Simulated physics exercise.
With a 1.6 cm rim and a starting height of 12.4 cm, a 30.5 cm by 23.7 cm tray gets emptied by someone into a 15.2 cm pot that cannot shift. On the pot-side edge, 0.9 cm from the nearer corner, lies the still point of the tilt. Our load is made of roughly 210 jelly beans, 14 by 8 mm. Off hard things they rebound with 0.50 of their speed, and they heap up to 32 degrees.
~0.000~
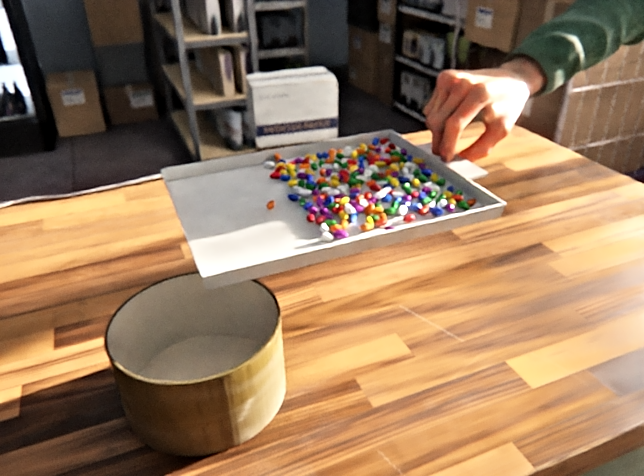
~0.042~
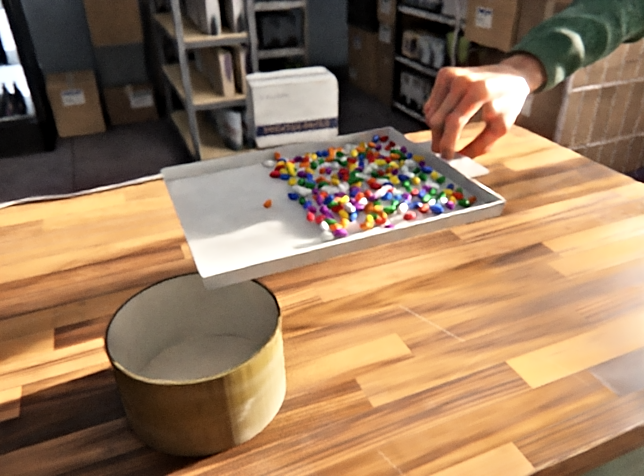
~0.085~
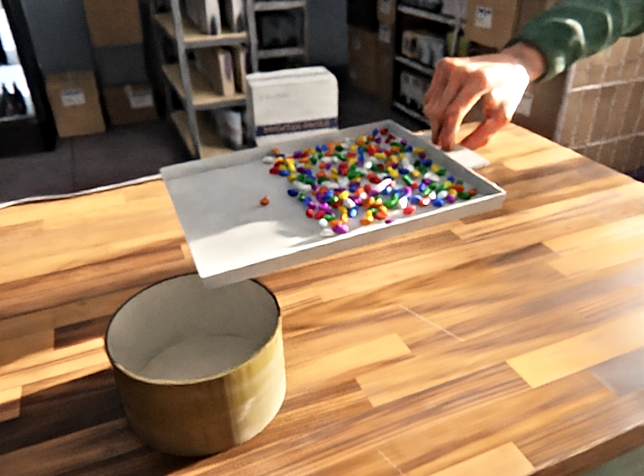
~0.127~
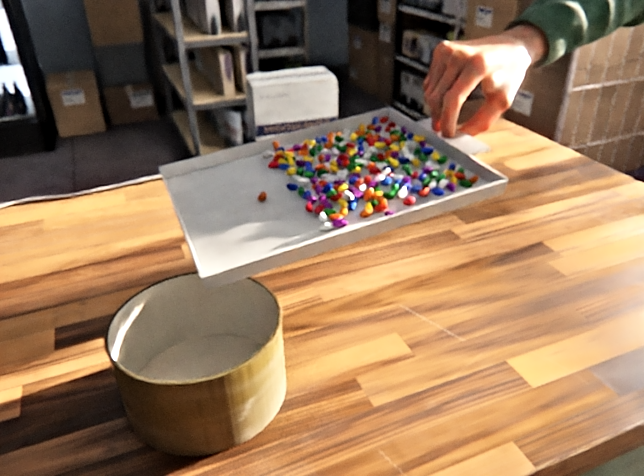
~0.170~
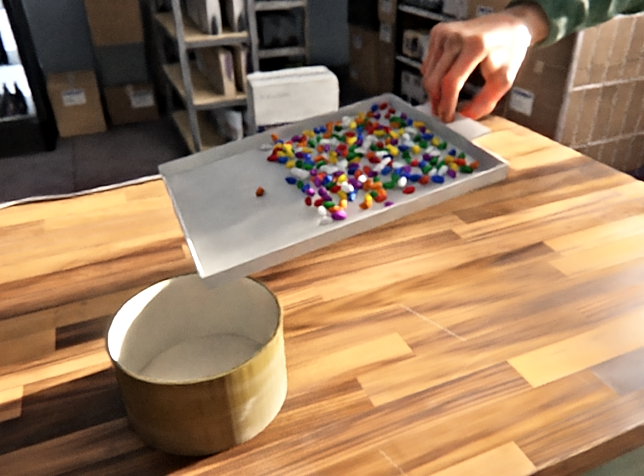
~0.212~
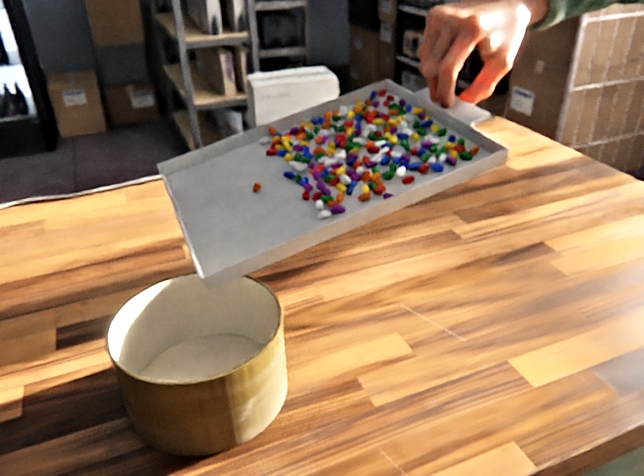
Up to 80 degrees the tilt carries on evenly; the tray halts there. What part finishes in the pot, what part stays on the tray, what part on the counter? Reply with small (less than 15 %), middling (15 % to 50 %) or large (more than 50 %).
Pot - middling, tray - middling, counter - middling.
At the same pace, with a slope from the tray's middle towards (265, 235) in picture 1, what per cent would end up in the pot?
That comes to around 90 per cent.
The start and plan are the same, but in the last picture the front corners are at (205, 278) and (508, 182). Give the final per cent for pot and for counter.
That works out as pot 55 and counter 40.
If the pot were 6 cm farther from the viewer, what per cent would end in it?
40 %.
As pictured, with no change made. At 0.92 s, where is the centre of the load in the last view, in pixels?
(160, 246), roughly.
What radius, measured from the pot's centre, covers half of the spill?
I'd say close to 20 centimetres.
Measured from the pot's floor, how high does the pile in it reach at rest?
1.5 cm.
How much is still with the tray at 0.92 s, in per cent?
Around 55 percent.
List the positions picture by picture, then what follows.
Tray tilt 0 degrees, front corners at (205, 274) and (502, 203); middle of the pieces at (358, 182); pot at (194, 320), in the first picture.
Tray tilt 1 degrees, front corners at (204, 274) and (502, 200); middle of the pieces at (358, 180), in the second picture.
Tray tilt 2 degrees, front corners at (204, 274) and (503, 192); middle of the pieces at (358, 175), in the third picture.
Tray tilt 5 degrees, front corners at (203, 274) and (504, 179), lowest corner left front; middle of the pieces at (358, 166), in the fourth picture.
Tray tilt 9 degrees, front corners at (203, 275) and (505, 163), lowest corner left front; middle of the pieces at (357, 156), in the fifth picture.
Tray tilt 12 degrees, front corners at (202, 276) and (506, 148), lowest corner left front; middle of the pieces at (356, 146); pot at (196, 319). Its pace works out near 80 degrees a second, in the sixth picture.
Then, at 0.63 s, tilt 44 degrees; the tray holds 100 %, the pot 0 %.
Then, at 0.92 s, tilt 67 degrees; the tray holds 55 %, the pot 15 %.
After 1.30 s, tilt 80 degrees; the tray holds 35 %, the pot 35 %.
By 2.4 s all is still; pot 35 %, tray 30 %, counter 35 %.
